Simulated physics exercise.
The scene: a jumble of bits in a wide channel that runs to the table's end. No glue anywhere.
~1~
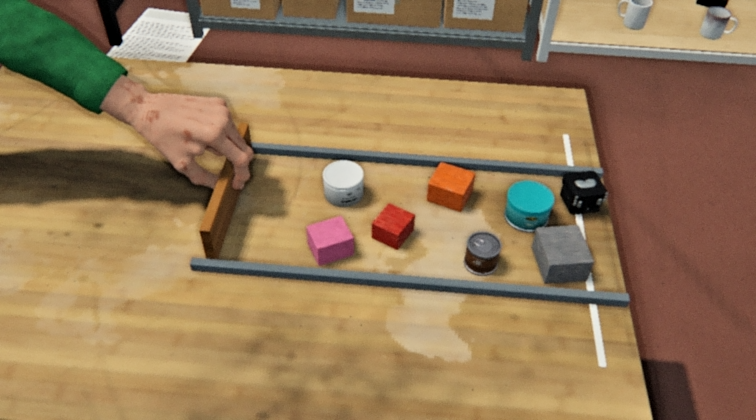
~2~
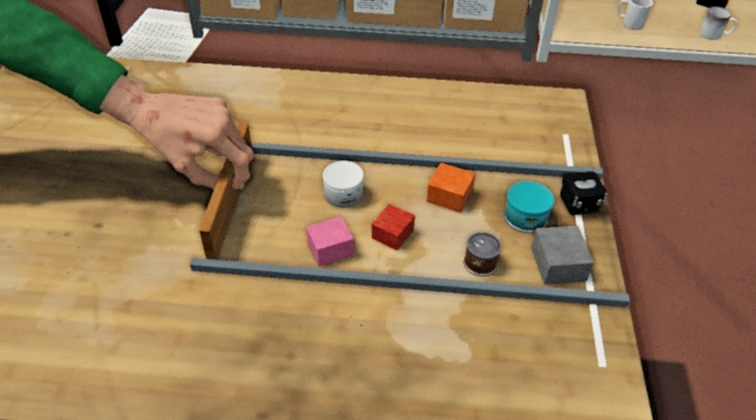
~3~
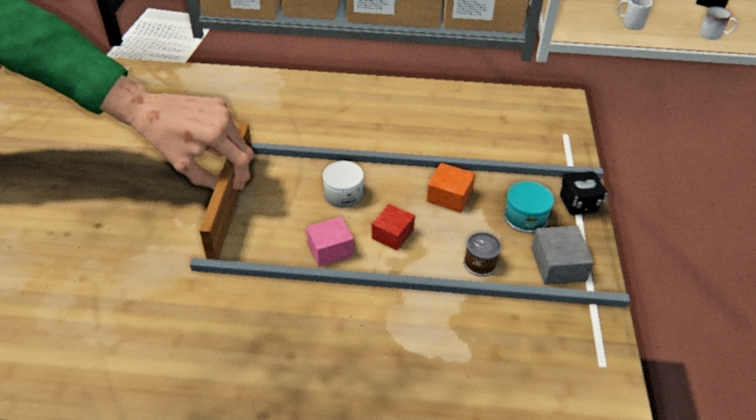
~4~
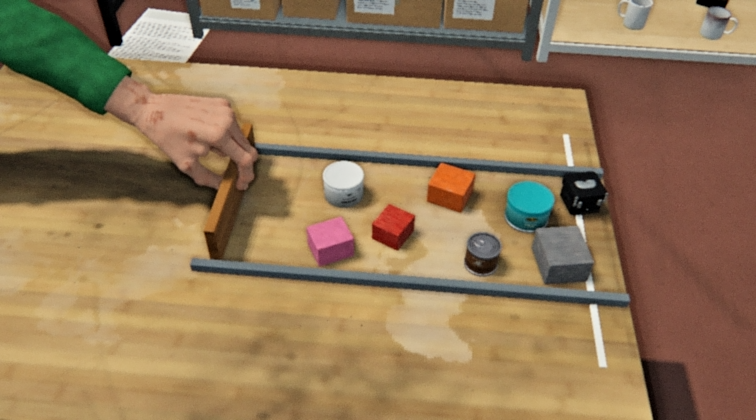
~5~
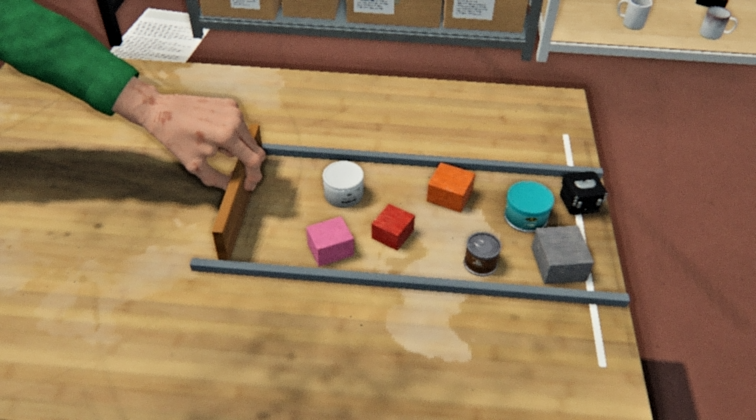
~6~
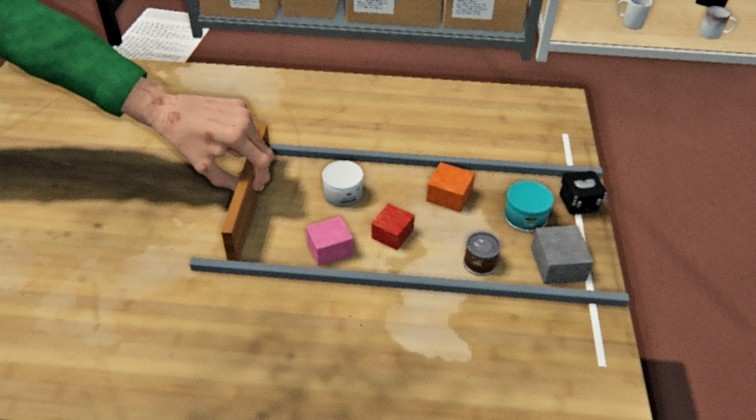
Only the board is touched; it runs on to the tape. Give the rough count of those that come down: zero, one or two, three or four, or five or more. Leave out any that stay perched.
As it turns out, the number that fall off is three or four.
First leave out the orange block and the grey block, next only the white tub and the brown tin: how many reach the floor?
Fallen: 3, and 3 in the other try.
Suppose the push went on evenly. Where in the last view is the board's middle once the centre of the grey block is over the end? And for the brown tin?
About (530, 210), and (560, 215) for the other.
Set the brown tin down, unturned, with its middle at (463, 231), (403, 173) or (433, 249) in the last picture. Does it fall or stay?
In turn it falls; does not fall; tumbles off.
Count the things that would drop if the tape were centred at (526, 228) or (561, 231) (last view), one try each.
In that order 0 and 2.
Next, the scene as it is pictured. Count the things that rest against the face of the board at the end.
4 of them.
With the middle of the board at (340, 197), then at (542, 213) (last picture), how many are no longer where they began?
The counts are 2 and 8.
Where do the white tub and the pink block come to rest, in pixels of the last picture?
Near (602, 211) and (611, 272).
A little later, none off yet; black case at rest near (581, 194); grey block at rest near (561, 254); turquoise tin at rest near (528, 206).
Next, none off yet; black case at rest near (581, 194); grey block shifted a little near (574, 254); turquoise tin shifted a little near (542, 209).
When it is over, the number that fall off is three or four; down, brown tin, turquoise tin, grey block and black case.
